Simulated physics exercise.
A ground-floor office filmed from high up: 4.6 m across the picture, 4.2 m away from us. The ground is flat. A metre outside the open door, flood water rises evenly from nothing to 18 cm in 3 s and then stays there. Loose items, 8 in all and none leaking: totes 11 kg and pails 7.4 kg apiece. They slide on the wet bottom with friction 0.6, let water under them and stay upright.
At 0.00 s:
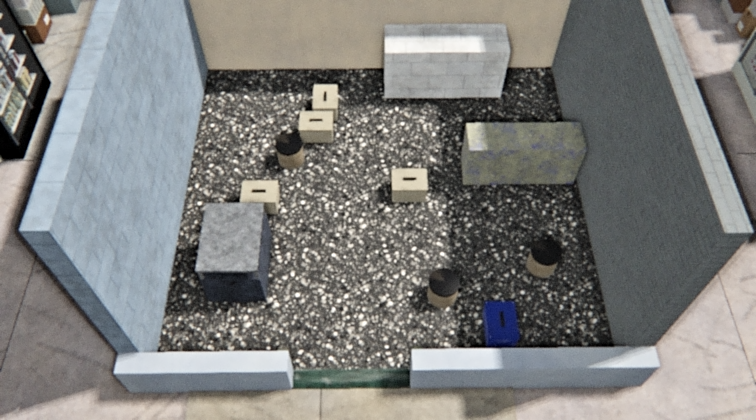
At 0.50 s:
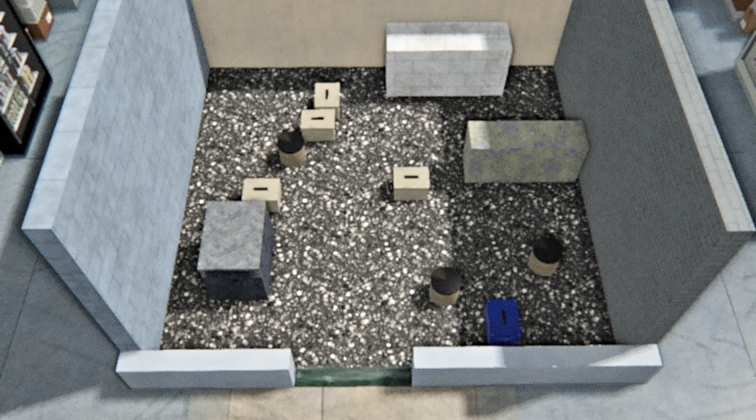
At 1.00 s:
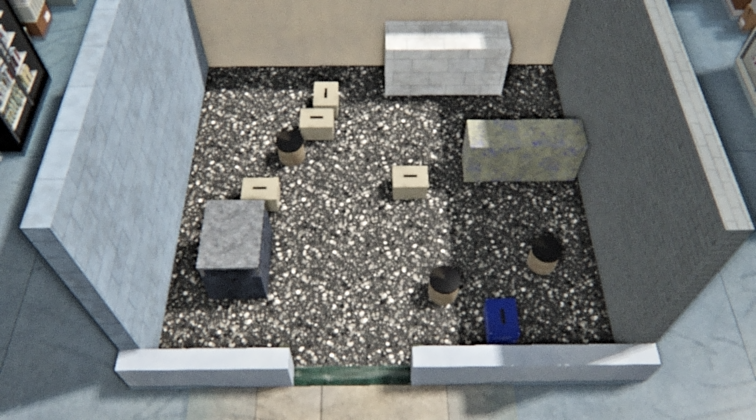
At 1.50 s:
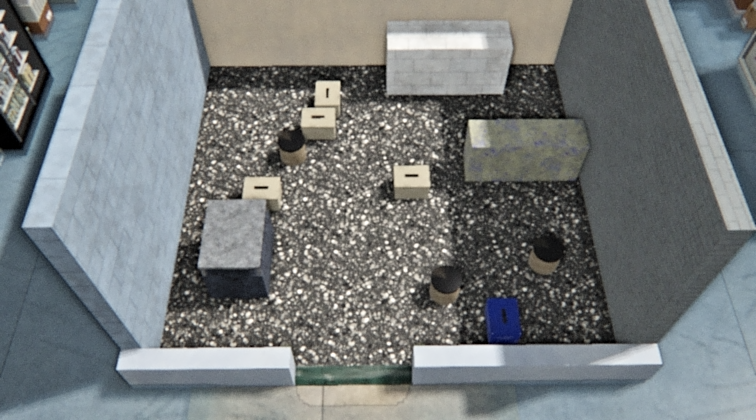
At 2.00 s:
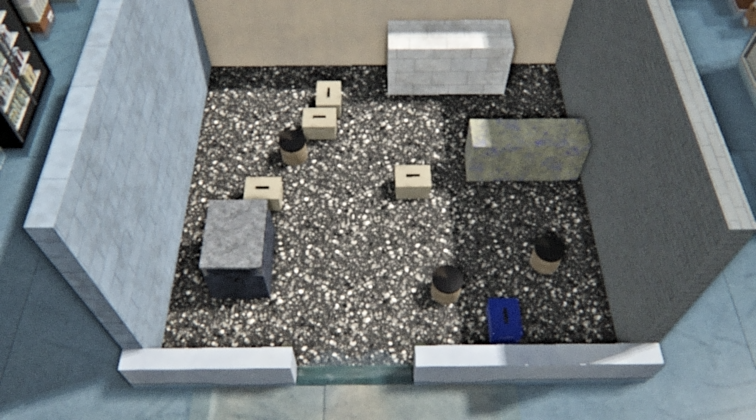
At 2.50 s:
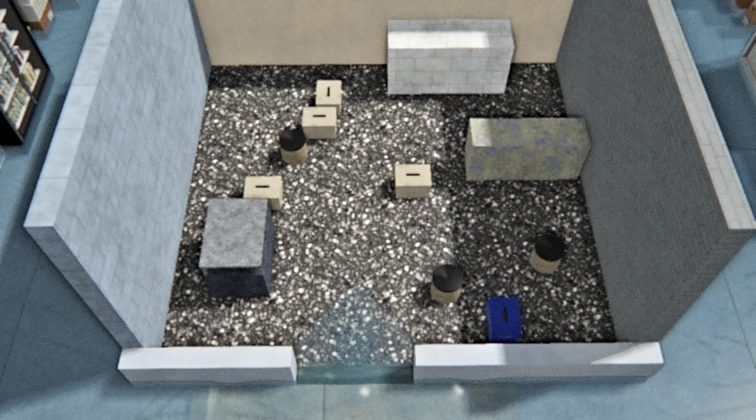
Water spread across the pale paving outside a roofless room, then crept through the gap in the front wall onto the speckled floor, while the blue tote, the other boxes and the pails stayed put.
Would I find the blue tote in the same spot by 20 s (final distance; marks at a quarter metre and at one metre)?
The blue tote barely shifts.
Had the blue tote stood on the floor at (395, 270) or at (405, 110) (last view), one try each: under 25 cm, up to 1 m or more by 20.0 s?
In turn: It travels far; it travels far.
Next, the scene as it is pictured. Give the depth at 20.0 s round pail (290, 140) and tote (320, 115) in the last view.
Roughly 11 and 16 cm.
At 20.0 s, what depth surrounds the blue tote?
About 10 cm.
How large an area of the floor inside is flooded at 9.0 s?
Some 17 m2.
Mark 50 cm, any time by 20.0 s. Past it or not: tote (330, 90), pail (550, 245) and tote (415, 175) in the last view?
In that order: Over, under, more.
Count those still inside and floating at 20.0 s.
7 of them.
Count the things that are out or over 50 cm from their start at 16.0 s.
I count 4.
After 4.0 s the blue tote is near (505, 315), 0.0 m from its start, aground; 0 afloat.
After 9.0 s the blue tote is near (505, 315), 0.0 m from its start, aground; 0 afloat.
After 16.0 s the blue tote is near (505, 315), 0.0 m from its start, aground; 4 afloat.
After 20.0 s the blue tote is near (506, 316), 0.0 m from its start, afloat; 7 afloat.
